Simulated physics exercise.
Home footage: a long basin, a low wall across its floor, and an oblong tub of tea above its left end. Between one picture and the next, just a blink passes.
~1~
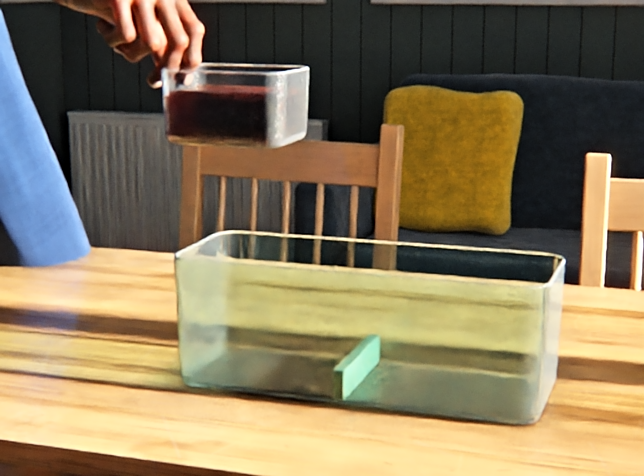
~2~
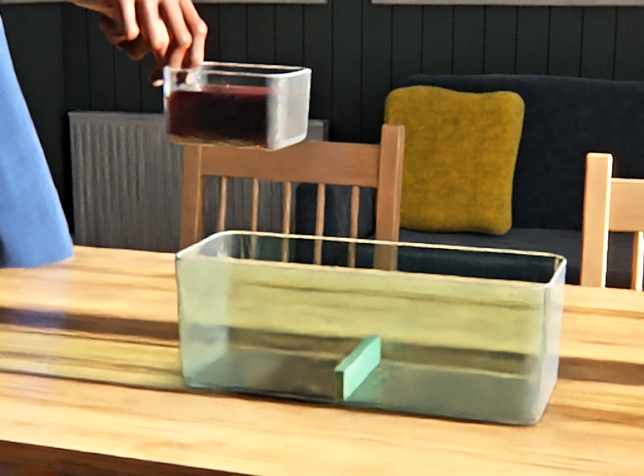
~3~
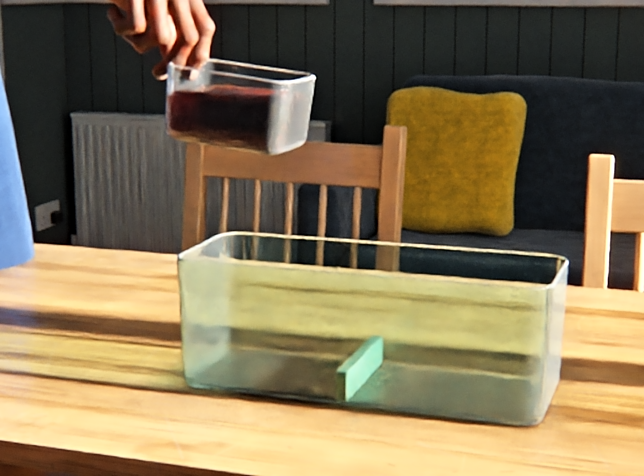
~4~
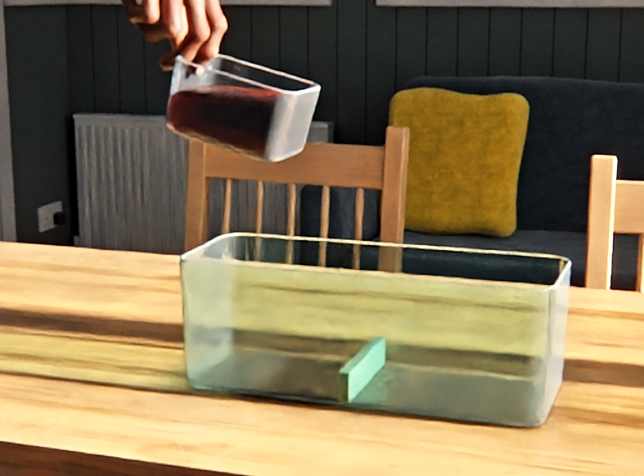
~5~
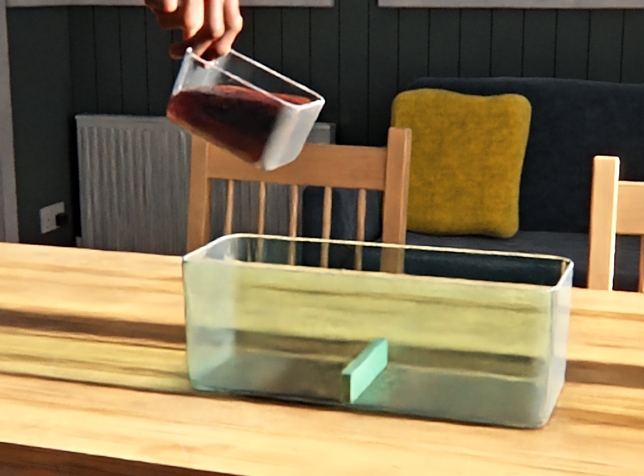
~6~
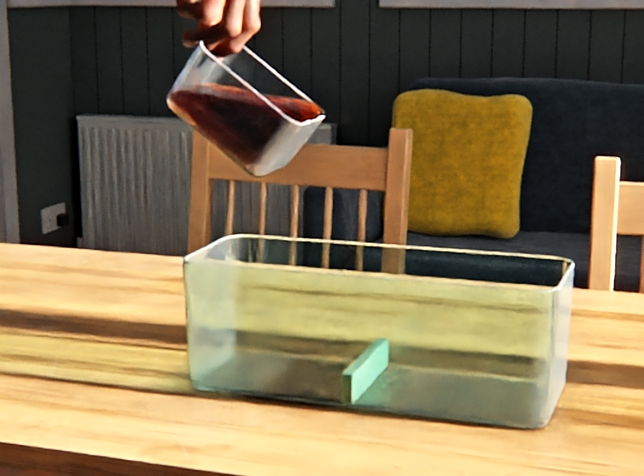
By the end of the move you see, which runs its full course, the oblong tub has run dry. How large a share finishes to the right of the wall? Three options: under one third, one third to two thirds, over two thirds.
Answer: One third to two thirds.
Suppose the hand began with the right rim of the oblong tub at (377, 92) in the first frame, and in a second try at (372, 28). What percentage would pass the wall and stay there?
80 % and 80 %.
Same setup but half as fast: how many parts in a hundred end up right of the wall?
Around 60 per cent ends up there.
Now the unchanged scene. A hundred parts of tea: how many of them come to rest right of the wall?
Roughly 45 percent of it.
A moment on, the oblong tub is tipped right over and 17 per cent is still to pour, 20 is left of the wall and 15 right of it.
Next, the oblong tub is tipped right over and 2 per cent is still to pour, 52 is left of the wall and 41 right of it.
Then the oblong tub is tipped right over and 0 per cent is still to pour, 55 is left of the wall and 43 right of it.
Later the oblong tub is tipped right over and 0 per cent is still to pour, 55 is left of the wall and 43 right of it.
Finally, 55 per cent lies left of the wall, 44 right of it and 2 outside.
